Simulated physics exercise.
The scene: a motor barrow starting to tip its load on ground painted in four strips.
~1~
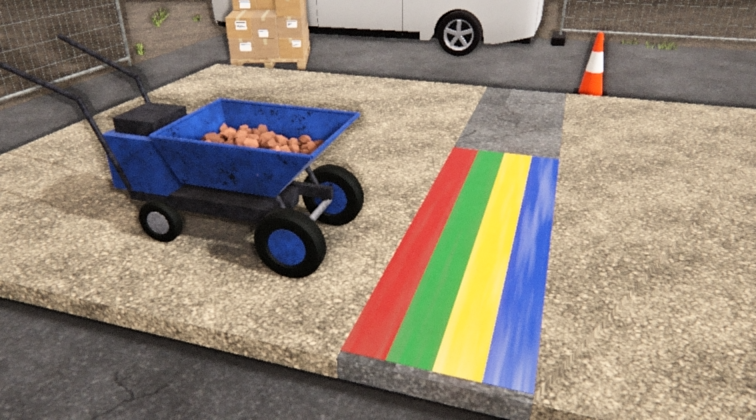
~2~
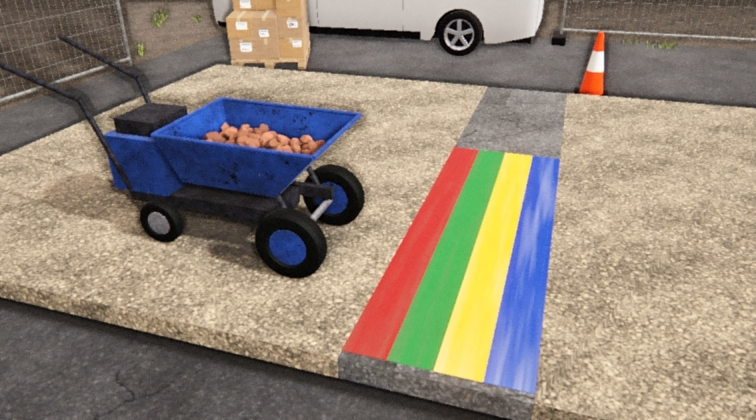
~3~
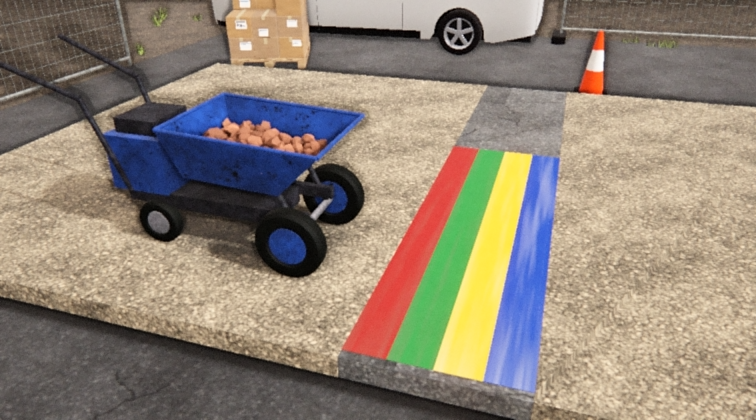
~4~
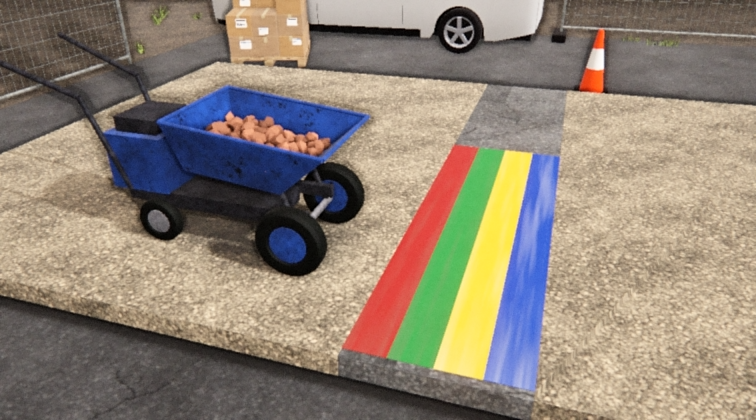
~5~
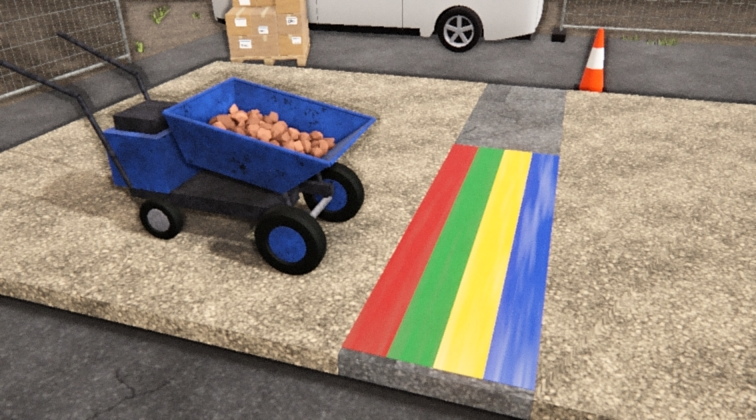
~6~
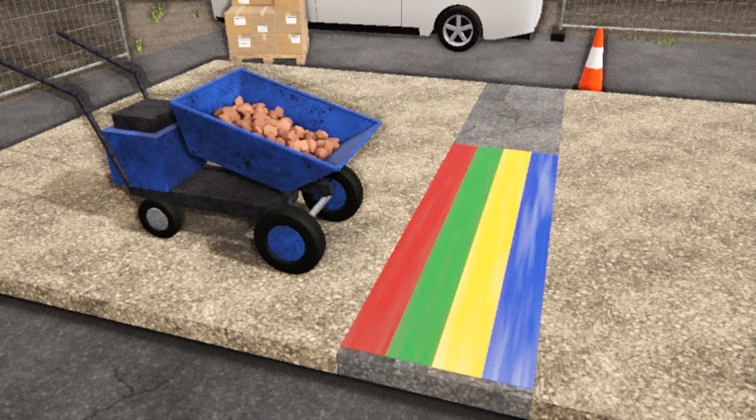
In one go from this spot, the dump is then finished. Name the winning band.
The green band.
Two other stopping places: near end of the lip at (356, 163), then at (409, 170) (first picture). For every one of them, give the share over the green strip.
About 20 per cent for the first spot and about 0 per cent for the second.
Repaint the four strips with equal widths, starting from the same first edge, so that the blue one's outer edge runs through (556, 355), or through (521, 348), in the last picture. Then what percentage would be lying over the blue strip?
I'd say some 10 % for the first and some 10 % for the second.
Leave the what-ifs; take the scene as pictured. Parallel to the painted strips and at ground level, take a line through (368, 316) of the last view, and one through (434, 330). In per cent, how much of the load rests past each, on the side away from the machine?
About 90 and 40 %.
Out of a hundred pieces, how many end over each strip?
Red strip about 25 per cent, green strip about 40 per cent, yellow strip about 20 per cent, blue strip about 10 per cent.
Just after the last frame, skip tipped steeply; every one in the skip.
A moment on, skip tipped right over; the larger part in the skip; about a tenth over the red strip; about a tenth over the green strip; just a few falling.
Further on, skip tipped right over; about a tenth in the skip; roughly a quarter over the red strip; roughly a third over the green strip; roughly a quarter over the yellow strip; about a tenth over the blue strip; just a few off the paint.
When it is over, skip tipped right over; about a tenth in the skip; roughly a quarter over the red strip; roughly a third over the green strip; roughly a quarter over the yellow strip; about a tenth over the blue strip; just a few off the paint.
